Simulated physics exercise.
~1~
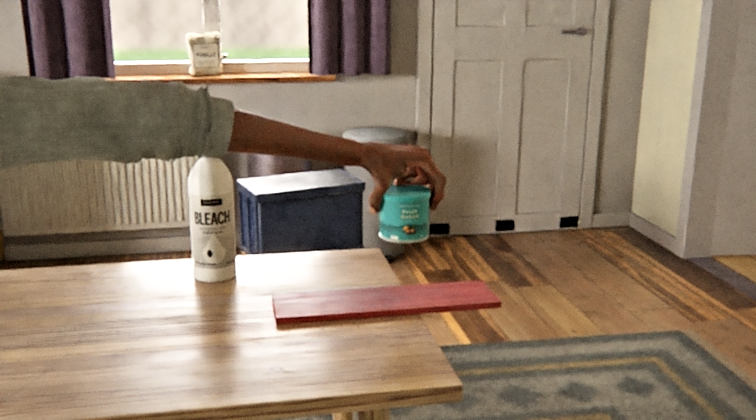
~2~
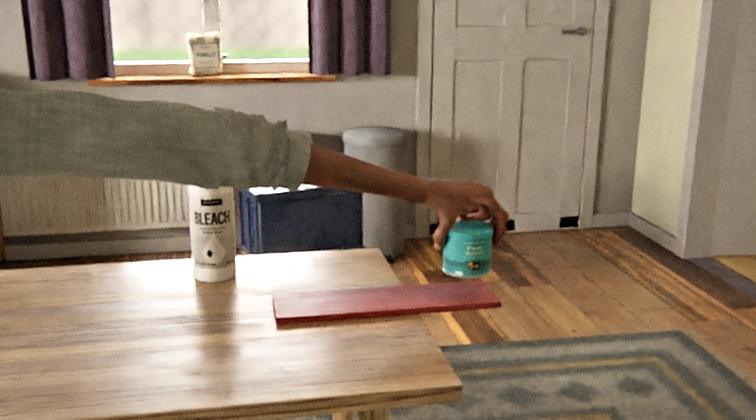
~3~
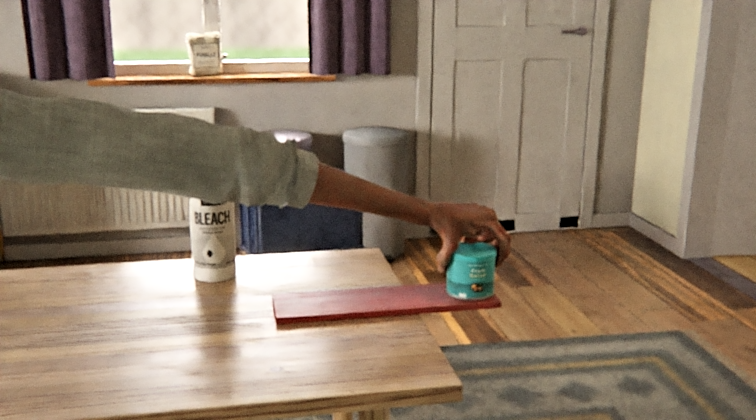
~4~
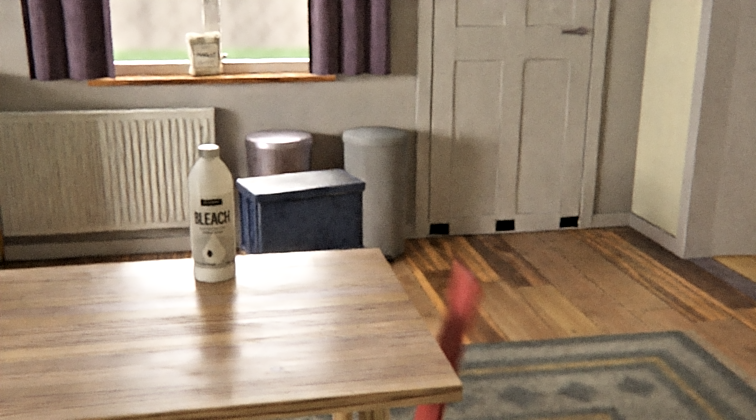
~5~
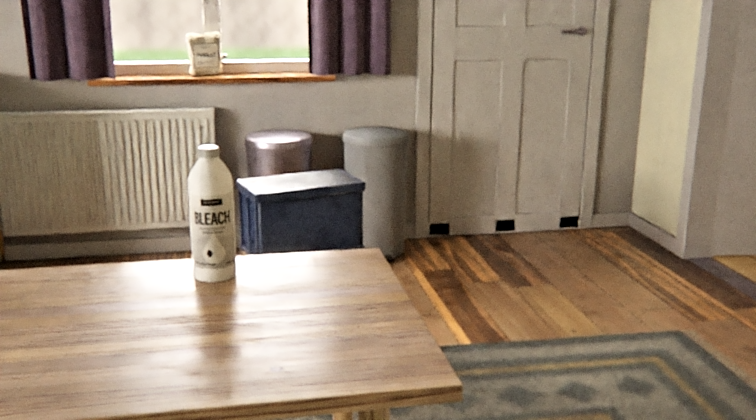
The footage shows a hand lowering a turquoise tin onto the overhanging end of a red plank on a wooden table, beside a white bleach bottle. The plank then tips off the edge, and both plank and tin drop out of view while the bottle stays put.
